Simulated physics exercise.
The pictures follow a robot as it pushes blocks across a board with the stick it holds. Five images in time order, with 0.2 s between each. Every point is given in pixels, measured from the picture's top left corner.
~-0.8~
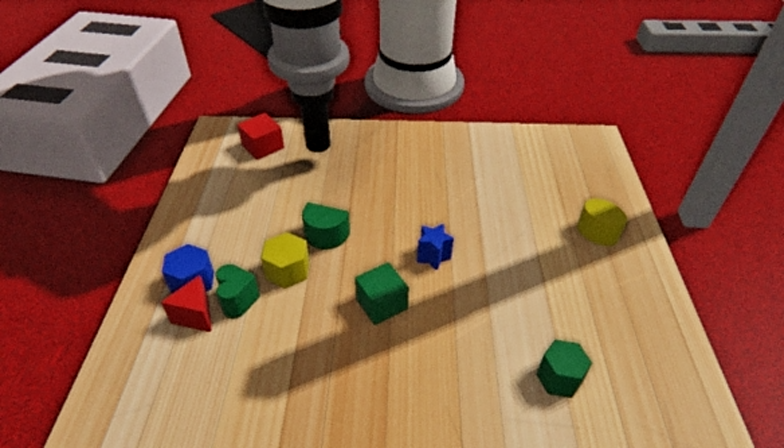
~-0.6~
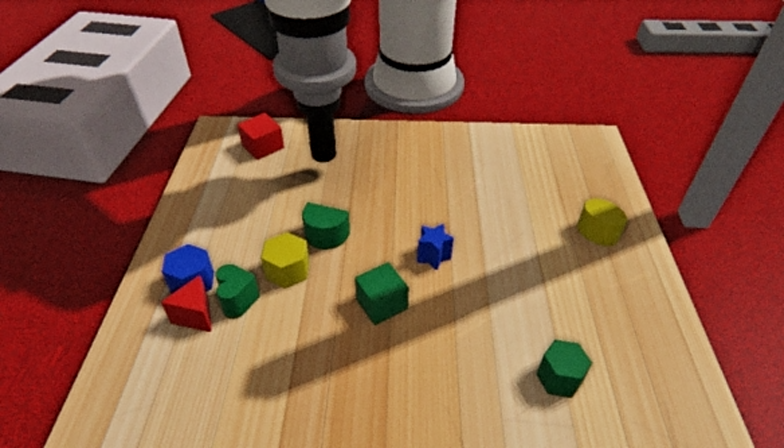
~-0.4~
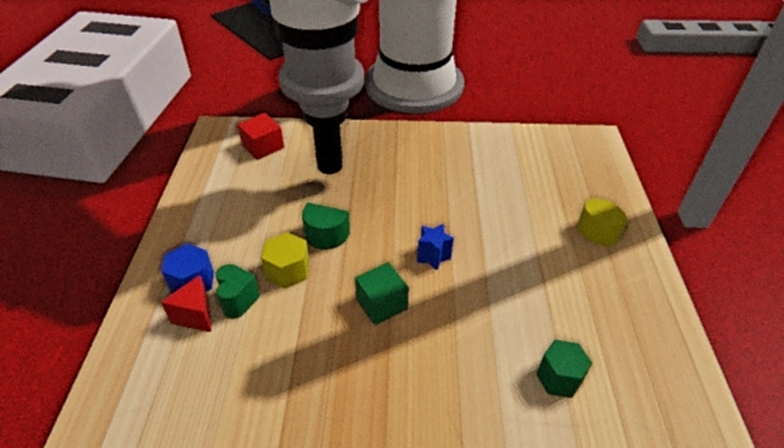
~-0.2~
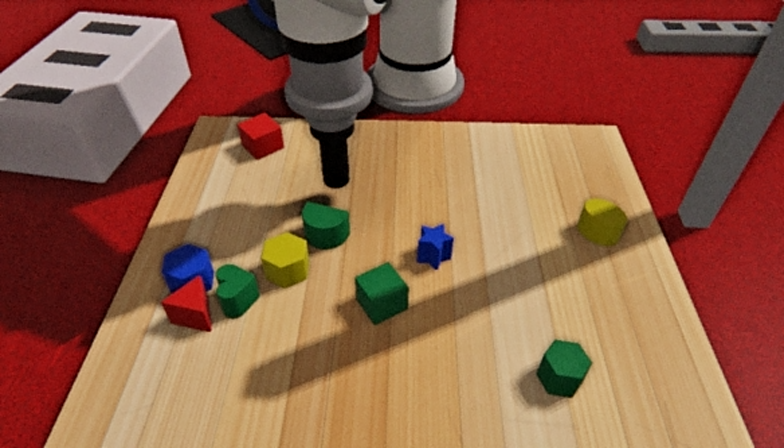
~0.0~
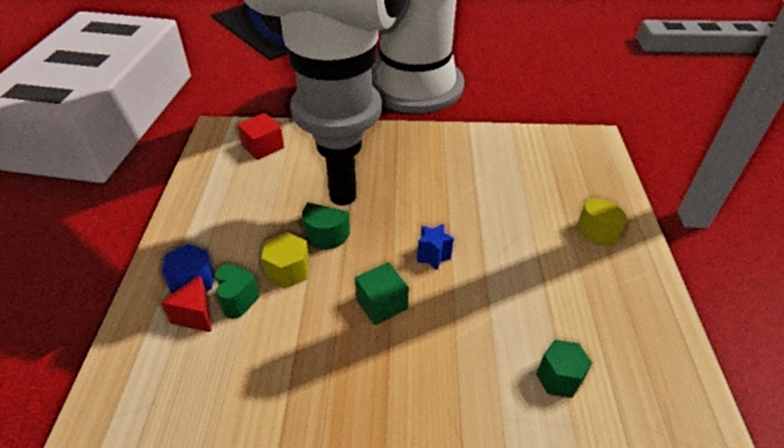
To begin with, a robot arm holds a dark stick near the far edge of a wooden board scattered with red, blue, green and yellow blocks. The arm then moves the stick a short way nearer and slightly right, close to the green half-round block, while the blocks stay still.
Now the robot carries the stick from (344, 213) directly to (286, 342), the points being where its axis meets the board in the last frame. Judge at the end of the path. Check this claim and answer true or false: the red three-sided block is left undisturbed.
My answer: False.
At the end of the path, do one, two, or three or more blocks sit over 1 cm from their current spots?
It displaces three or more.
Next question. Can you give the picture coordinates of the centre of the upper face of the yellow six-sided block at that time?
Around pixel (200, 324).
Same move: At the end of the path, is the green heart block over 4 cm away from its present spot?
That would be a yes.
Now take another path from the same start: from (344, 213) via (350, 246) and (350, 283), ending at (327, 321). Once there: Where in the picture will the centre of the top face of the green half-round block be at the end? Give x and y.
At the end it should sit near (319, 229).
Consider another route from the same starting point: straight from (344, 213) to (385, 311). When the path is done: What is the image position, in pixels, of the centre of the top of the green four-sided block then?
Its top middle: (393, 321).
What follows on the original path. One third of the way, stick (325, 235); green heart block (227, 282); yellow six-sided block (266, 265), turned 15° clockwise; green half-round block (302, 245), turned 25° clockwise.
Two thirds of the way, stick (305, 278); red three-sided block (155, 303), turned 40° clockwise; green heart block (188, 303), turned 35° clockwise; yellow six-sided block (231, 297), turned 35° clockwise; green half-round block (275, 287), turned 50° clockwise.
At the end, stick (283, 327); red three-sided block (137, 300), turned 60° clockwise; green heart block (163, 312), turned 65° clockwise; yellow six-sided block (200, 324), turned 65° clockwise; green half-round block (244, 332), turned 75° clockwise.
